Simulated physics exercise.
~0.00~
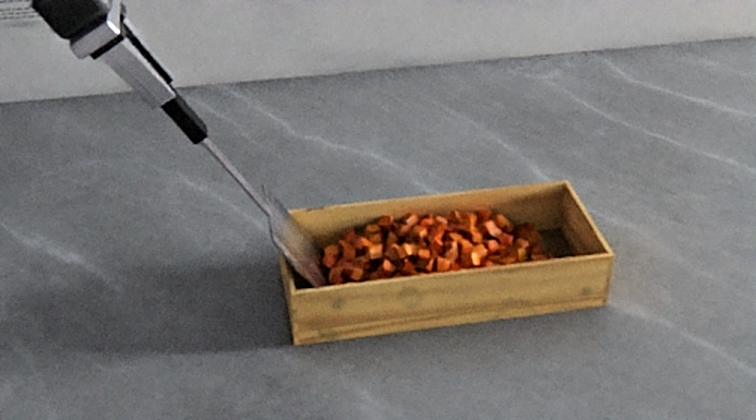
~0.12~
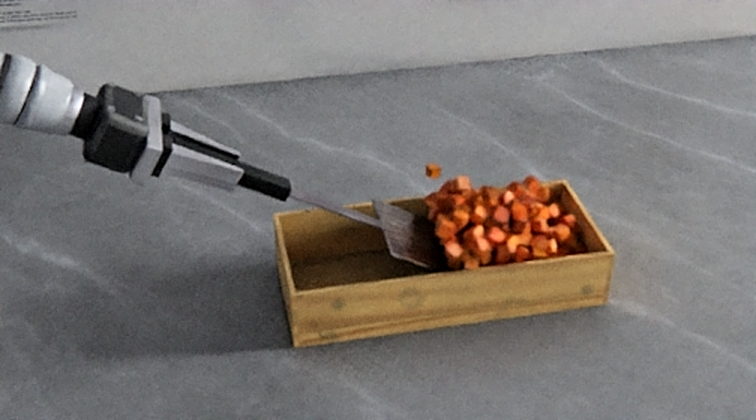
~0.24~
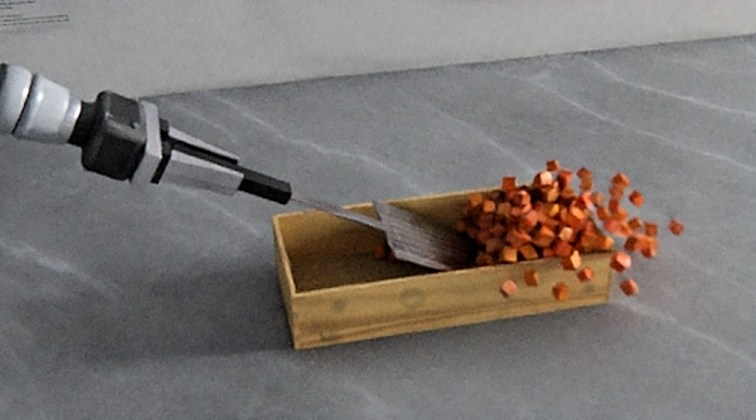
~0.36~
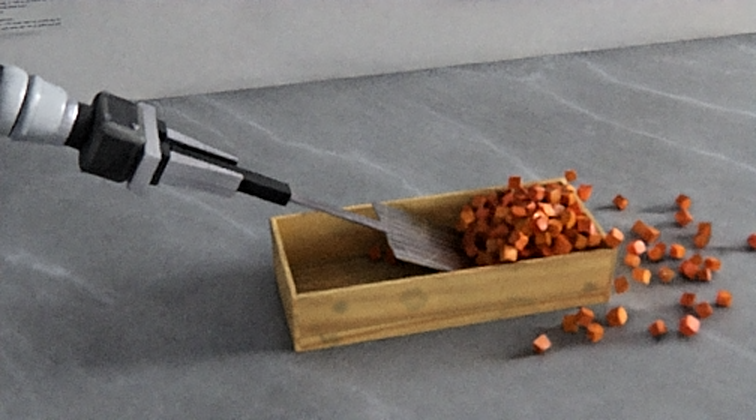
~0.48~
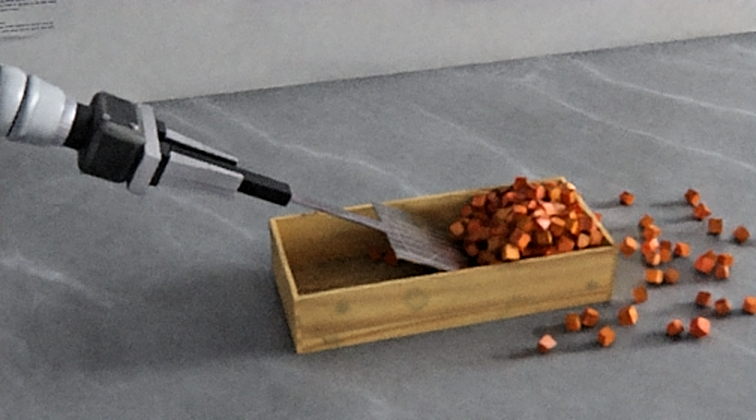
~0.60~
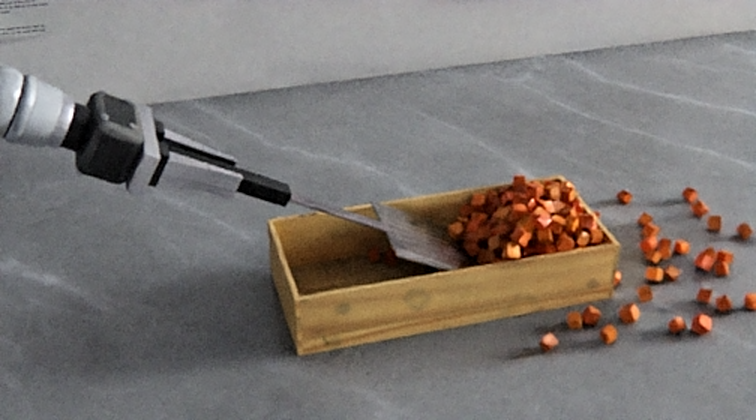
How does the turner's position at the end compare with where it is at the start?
At the start the turner's blade is at the left end of the wooden trough. By the end it is farther right, resting around the middle of the trough against the heaped cubes.
On a grey tabletop, a robot's turner pushes orange cubes rightward, spilling some beyond the trough.
